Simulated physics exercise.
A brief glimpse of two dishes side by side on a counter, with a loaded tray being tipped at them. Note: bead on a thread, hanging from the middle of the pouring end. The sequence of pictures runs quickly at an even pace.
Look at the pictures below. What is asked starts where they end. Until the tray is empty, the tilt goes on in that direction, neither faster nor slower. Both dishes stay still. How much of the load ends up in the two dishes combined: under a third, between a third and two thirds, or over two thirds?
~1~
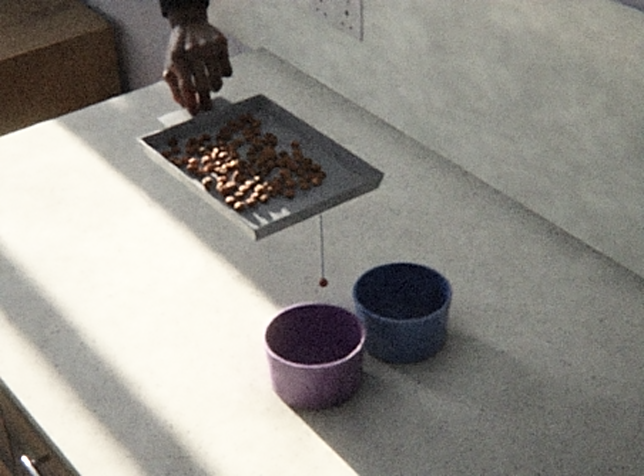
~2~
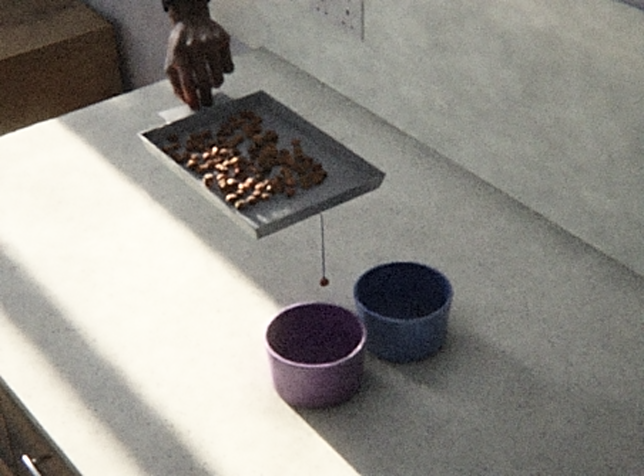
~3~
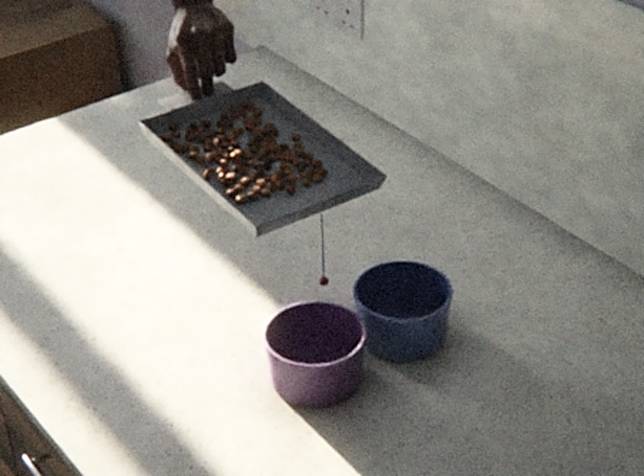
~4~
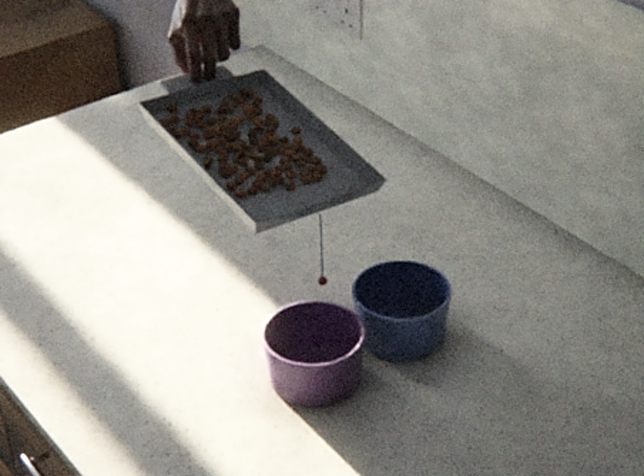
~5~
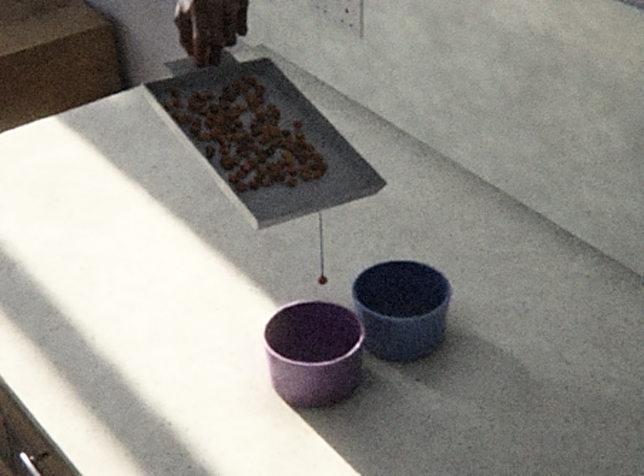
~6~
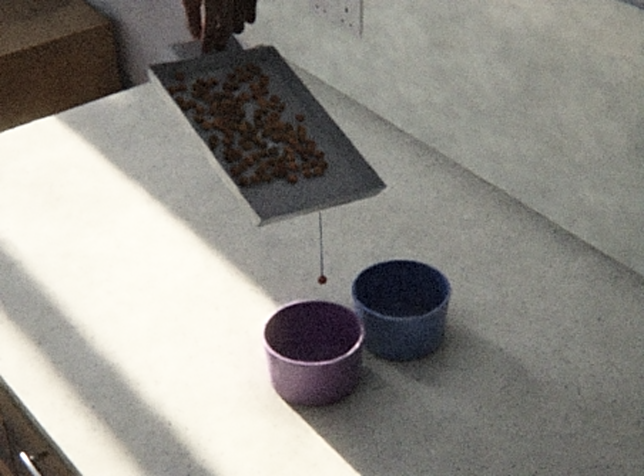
What lands in the dishes is higher than two thirds.
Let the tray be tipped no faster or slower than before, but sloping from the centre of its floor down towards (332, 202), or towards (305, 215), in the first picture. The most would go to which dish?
Going by the two tries in order: The right-placed dish, then the left-placed dish.
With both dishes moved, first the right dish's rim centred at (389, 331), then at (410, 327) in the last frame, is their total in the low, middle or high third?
Try one: Under a third. Try two: Under a third.
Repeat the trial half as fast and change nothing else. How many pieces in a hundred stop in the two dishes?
Roughly 90 percent.
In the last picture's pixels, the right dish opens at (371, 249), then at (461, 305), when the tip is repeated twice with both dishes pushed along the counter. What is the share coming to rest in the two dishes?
You'd end up with around 40 per cent and then around 0 per cent.
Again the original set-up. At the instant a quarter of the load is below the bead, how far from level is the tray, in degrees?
The angle is around 80°.
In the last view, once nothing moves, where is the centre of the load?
Last view, centre at rest - approx. (402, 320).
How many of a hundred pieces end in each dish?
Roughly 0 in a hundred end in the left dish and roughly 80 in a hundred in the right dish.
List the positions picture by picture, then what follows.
Corners of the pouring end at (255, 226) and (378, 173), level; middle of the load at (240, 163), bits of dog kibble; left dish at (345, 378); right dish at (433, 333); bead on its thread at (323, 283), in the first frame.
Corners of the pouring end at (256, 225) and (379, 173), level; middle of the load at (241, 160), in the second frame.
Corners of the pouring end at (257, 222) and (380, 175), tipped barely, lowest at the right corner; middle of the load at (241, 153), in the third frame.
Corners of the pouring end at (258, 219) and (380, 178), tipped a little, lowest at the right corner; middle of the load at (241, 144), in the fourth frame.
Corners of the pouring end at (260, 217) and (381, 181), tipped clearly, lowest at the right corner; middle of the load at (243, 134), in the fifth frame.
Corners of the pouring end at (262, 215) and (381, 184), tipped clearly, lowest at the right corner; middle of the load at (246, 125); left dish at (344, 376); right dish at (432, 330), in the sixth frame.
Soon, tray tipped steeply; most on the tray; a stray few in the right dish; a small part in the air.
A while on, tray tipped past a quarter turn; a stray few on the tray; most in the right dish; a small part outside both; a small part in the air.
Towards the end, tray tipped past a quarter turn; most in the right dish; about a quarter outside both.
Finally, tray tipped past a quarter turn; none in the left dish; most in the right dish; about a quarter outside both.
